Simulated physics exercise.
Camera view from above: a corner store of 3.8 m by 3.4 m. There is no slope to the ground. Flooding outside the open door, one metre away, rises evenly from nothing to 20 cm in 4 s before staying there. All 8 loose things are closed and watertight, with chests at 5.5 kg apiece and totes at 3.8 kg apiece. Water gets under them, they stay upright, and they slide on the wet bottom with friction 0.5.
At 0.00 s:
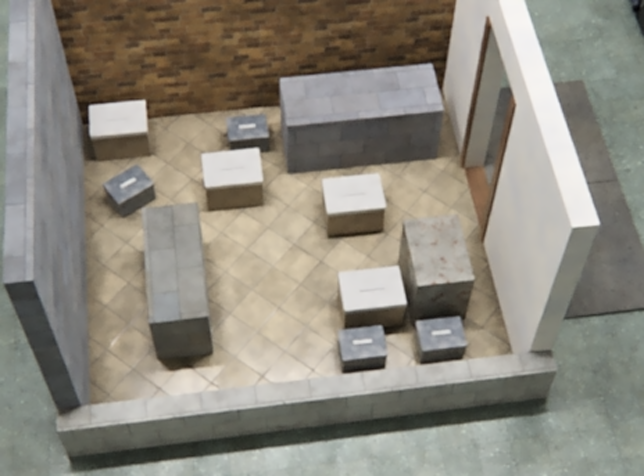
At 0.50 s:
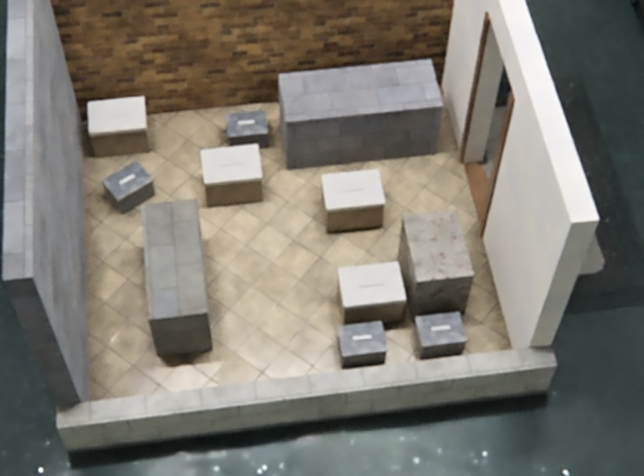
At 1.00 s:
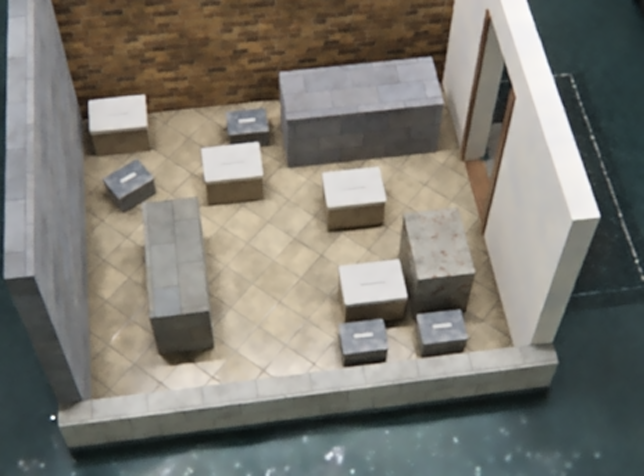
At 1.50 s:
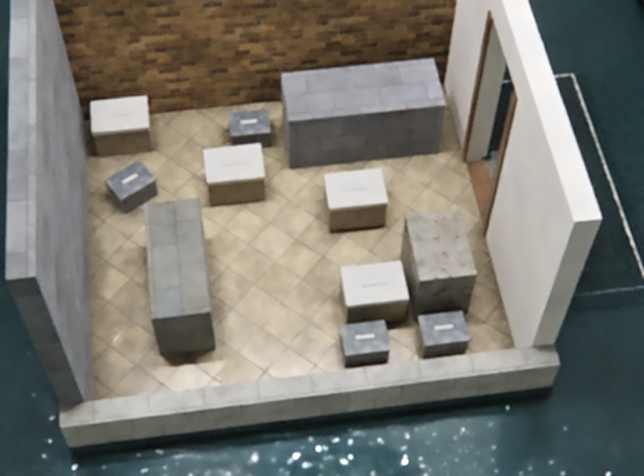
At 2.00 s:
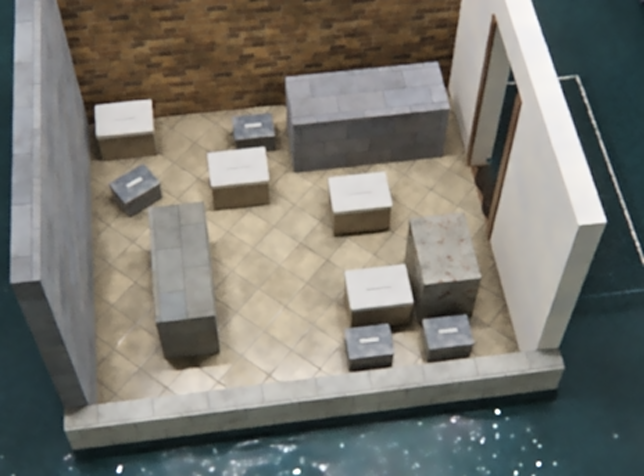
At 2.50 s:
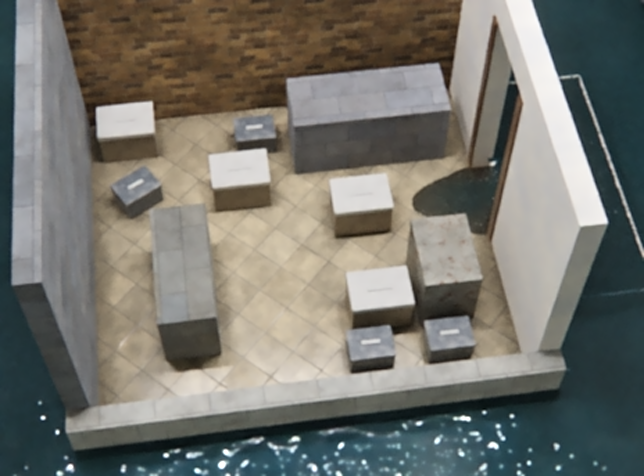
Dark water spreading around a small walled room of boxes and blocks, then creeping through the right doorway onto the tiled floor.
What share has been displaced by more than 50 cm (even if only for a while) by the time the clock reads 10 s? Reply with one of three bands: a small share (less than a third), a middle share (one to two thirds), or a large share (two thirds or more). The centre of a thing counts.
A middle share, one to two thirds.
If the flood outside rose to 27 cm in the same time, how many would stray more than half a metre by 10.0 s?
In that case the number is 5.
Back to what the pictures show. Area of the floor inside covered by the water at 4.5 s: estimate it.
I'd put it close to 4.5 m2.
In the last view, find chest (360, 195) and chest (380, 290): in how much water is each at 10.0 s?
Some 8 cm at the first, some 4 cm at the second.
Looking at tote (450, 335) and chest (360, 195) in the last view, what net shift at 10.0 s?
In turn: 10 cm, 140 cm.
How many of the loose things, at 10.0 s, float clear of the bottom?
It comes to 8 of them.
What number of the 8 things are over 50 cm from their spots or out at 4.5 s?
By that point, 1.
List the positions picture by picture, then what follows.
In the first frame, a chest at (232, 167) rests on the ground; a chest at (354, 193) rests on the ground; water covers 0.0 m2; 0 of 8 have shifted.
In the second frame, a chest at (231, 164), on the bottom; a chest at (353, 189), on the bottom; 0.0 m2 under water; 0 of 8 have shifted.
In the third frame, a chest at (232, 162), on the bottom; a chest at (354, 187), on the bottom; water covers 0.0 m2; 0 of 8 have shifted.
In the fourth frame, a chest at (234, 163), on the bottom; a chest at (356, 188), on the bottom; 0.0 m2 under water; 0 of 8 have shifted.
In the fifth frame, a chest at (238, 166) rests on the ground; a chest at (360, 192) rests on the ground; 0.0 m2 under water; 0 of 8 have shifted.
In the sixth frame, a chest at (239, 168) rests on the ground; a chest at (361, 193) rests on the ground; 0.3 m2 under water; 0 of 8 have shifted.
After 3.5 s 0 of 8 are over 50 cm from their spots; 0 afloat.
After 4.5 s 1 of 8 are over 50 cm from their spots; 1 afloat.
After 7.0 s 2 of 8 are over 50 cm from their spots; 4 afloat.
After 10.0 s 4 of 8 are over 50 cm from their spots, and 4 have been at some point; 8 afloat.
